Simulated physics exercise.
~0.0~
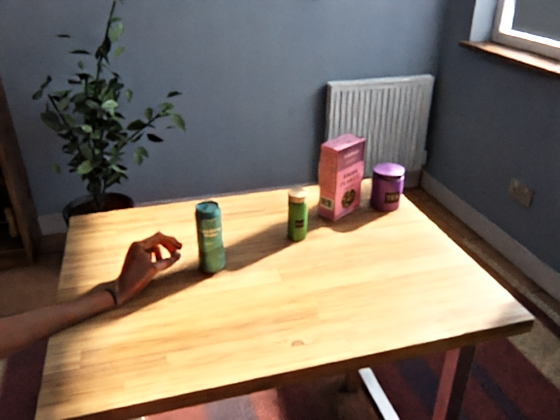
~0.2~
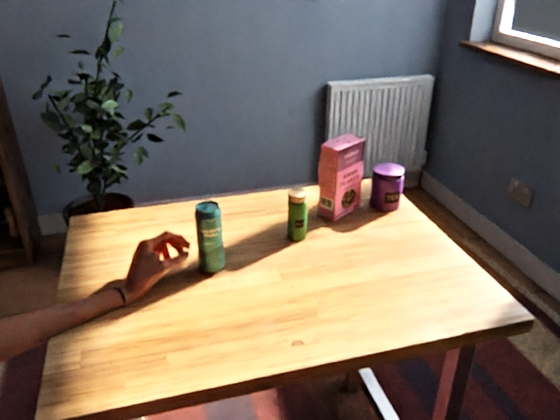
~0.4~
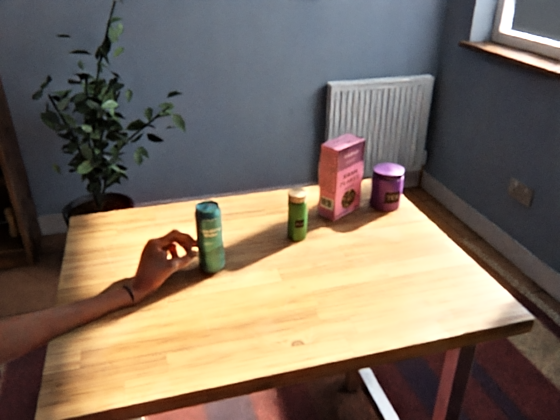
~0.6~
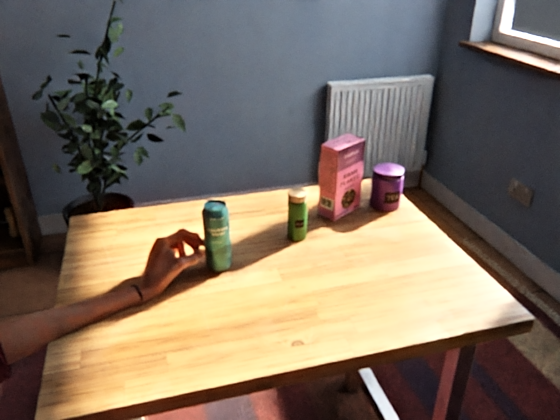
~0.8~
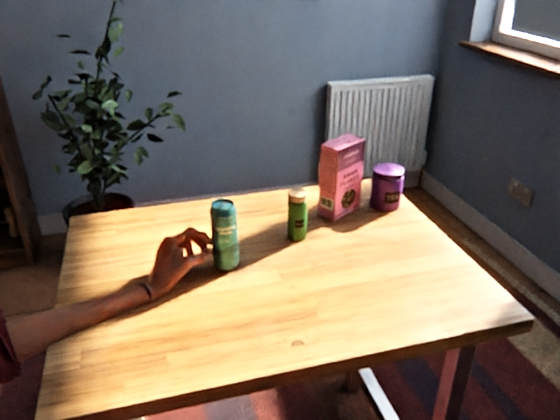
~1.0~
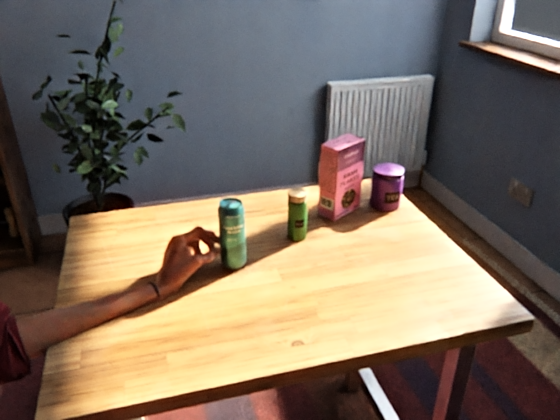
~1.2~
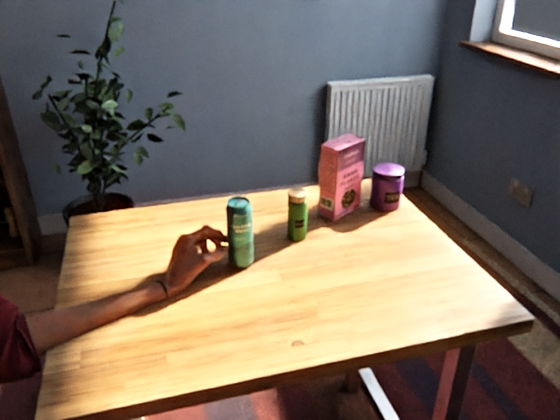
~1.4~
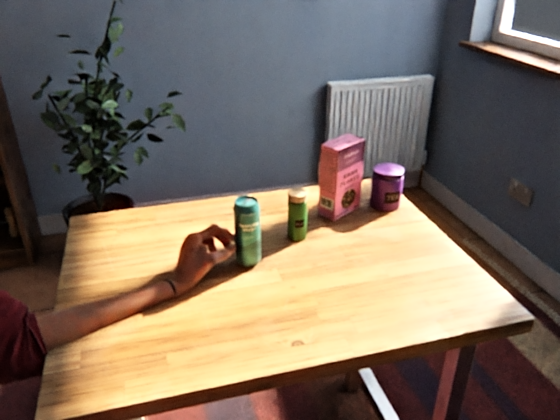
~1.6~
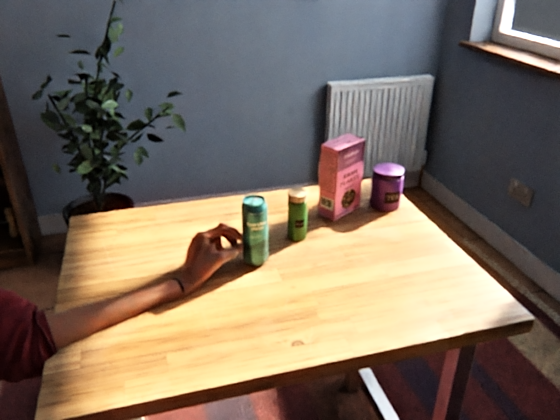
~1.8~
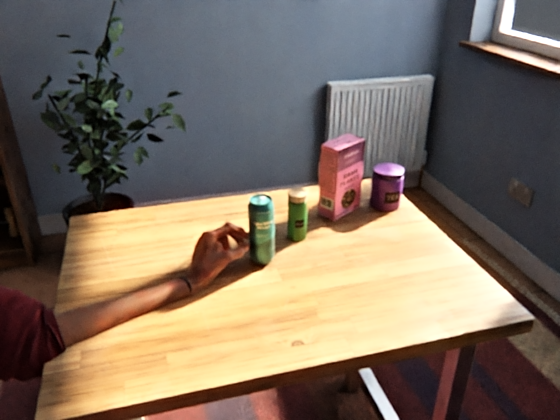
A hand reaches in from the left, meets a turquoise can on a wooden table and slides it steadily rightward toward a green shaker, with a pink packet and purple jar beyond; the can ends upright near the shaker, the others unmoved.
